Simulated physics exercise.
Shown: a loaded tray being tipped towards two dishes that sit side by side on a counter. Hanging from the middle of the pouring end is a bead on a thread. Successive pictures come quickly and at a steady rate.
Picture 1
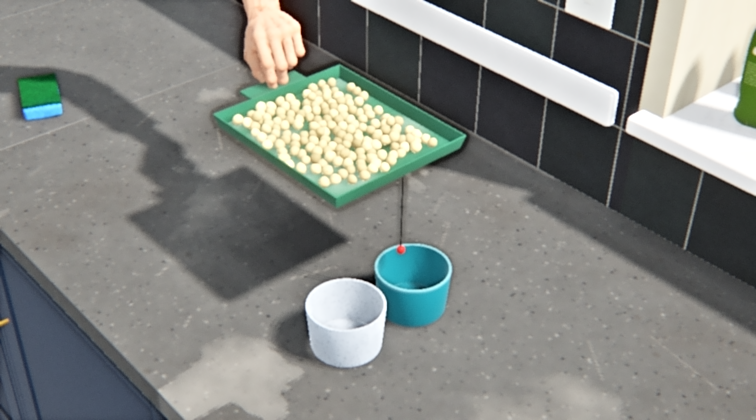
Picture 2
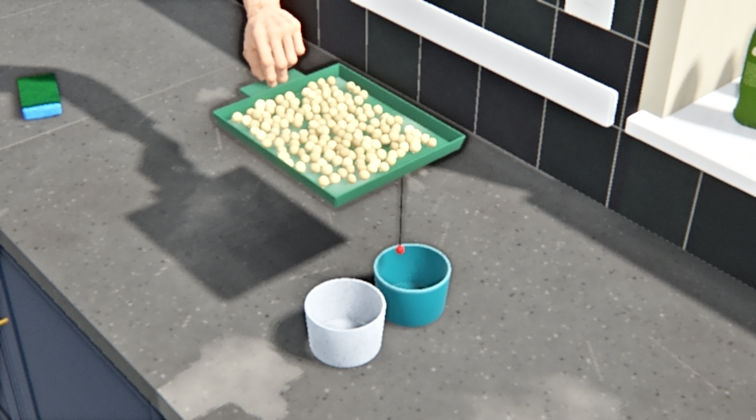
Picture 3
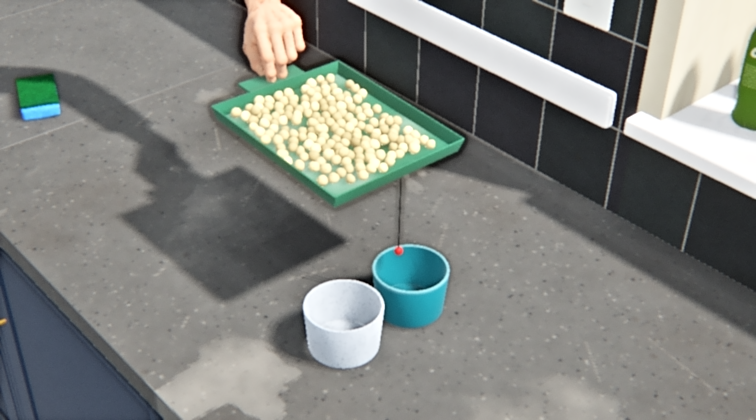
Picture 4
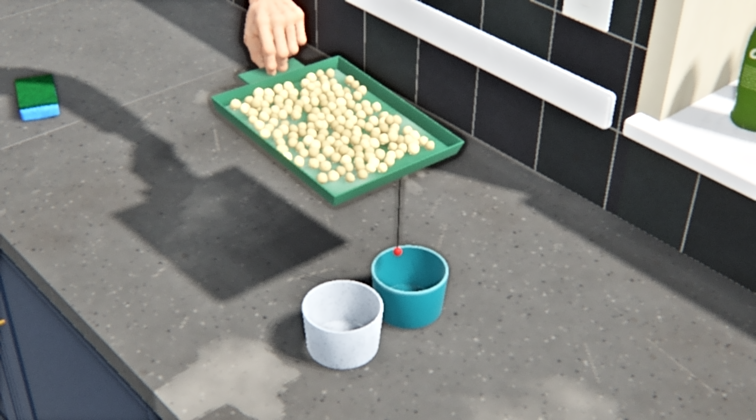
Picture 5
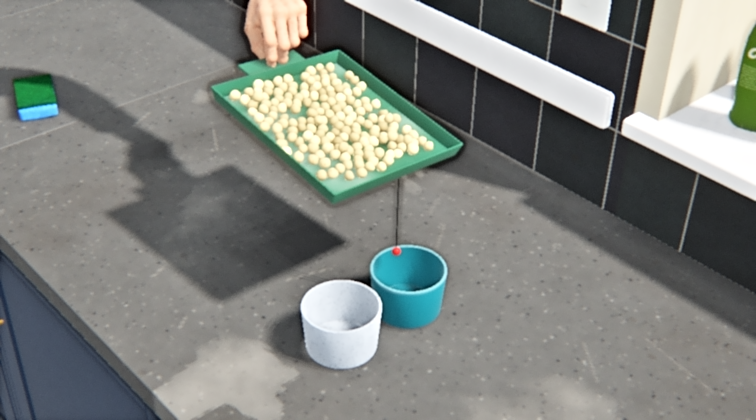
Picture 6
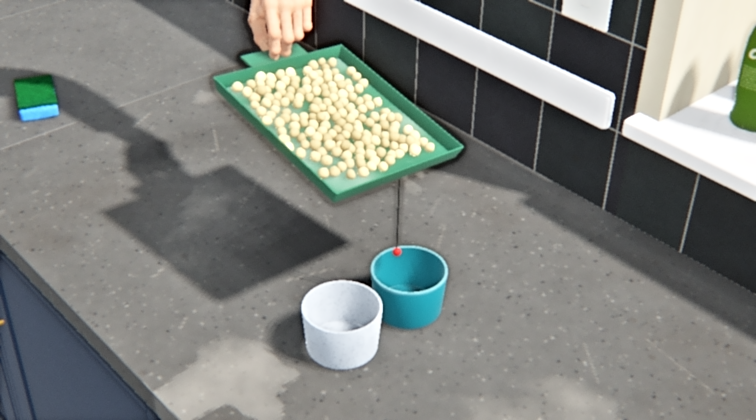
Green tray of macadamia nuts held by a hand above a white dish and a teal dish, tilting slightly toward its right corner.
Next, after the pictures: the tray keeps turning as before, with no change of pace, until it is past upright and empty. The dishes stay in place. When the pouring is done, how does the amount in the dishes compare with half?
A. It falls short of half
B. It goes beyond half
It falls short of half.
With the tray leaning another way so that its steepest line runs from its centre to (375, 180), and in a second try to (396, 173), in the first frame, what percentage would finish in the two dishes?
The first try gives close to 50 percent; the next gives 20 percent.
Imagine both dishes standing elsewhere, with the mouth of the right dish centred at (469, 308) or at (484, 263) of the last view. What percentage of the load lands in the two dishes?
It would be roughly 0 per cent, followed by roughly 20 per cent.
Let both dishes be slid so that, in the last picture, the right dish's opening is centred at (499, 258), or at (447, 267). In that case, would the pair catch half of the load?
Shy of half, then shy of half.
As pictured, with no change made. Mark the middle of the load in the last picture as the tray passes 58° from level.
The centre of the load shows up near (396, 112) in the last view.
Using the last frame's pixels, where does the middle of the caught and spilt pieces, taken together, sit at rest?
It settles centred around (476, 278).
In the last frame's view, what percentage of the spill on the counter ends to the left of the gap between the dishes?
Looks to be around 0 per cent of the spill.
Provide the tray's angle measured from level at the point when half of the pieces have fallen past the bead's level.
Roughly 105°.
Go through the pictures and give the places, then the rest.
The first frame shows corners of the pouring end near (337, 194) and (460, 135), level; middle of the load near (337, 130), macadamia nuts; left dish near (372, 341); right dish near (438, 301); bead on its thread near (401, 250).
The second frame shows corners of the pouring end near (336, 194) and (460, 136), level; middle of the load near (336, 129).
The third frame shows corners of the pouring end near (336, 194) and (459, 138), tipped barely, lowest at the right corner; middle of the load near (335, 128).
The fourth frame shows corners of the pouring end near (336, 193) and (458, 141), tipped a little, lowest at the right corner; middle of the load near (335, 125).
The fifth frame shows corners of the pouring end near (335, 191) and (458, 143), tipped a little, lowest at the right corner; middle of the load near (335, 120).
The sixth frame shows corners of the pouring end near (337, 190) and (458, 145), tipped a little, lowest at the right corner; middle of the load near (337, 117); left dish near (367, 343); right dish near (434, 303).
Shortly afterwards, tray tipped steeply; all but a few on the tray; only a few outside both.
Next, tray tipped right over; the bulk on the tray; only a few outside both; near a quarter in the air.
Some moments later, tray tipped past a quarter turn; a little in the right dish; the bulk outside both.
In the end, tray tipped past a quarter turn; none at all in the left dish; a little in the right dish; the bulk outside both.
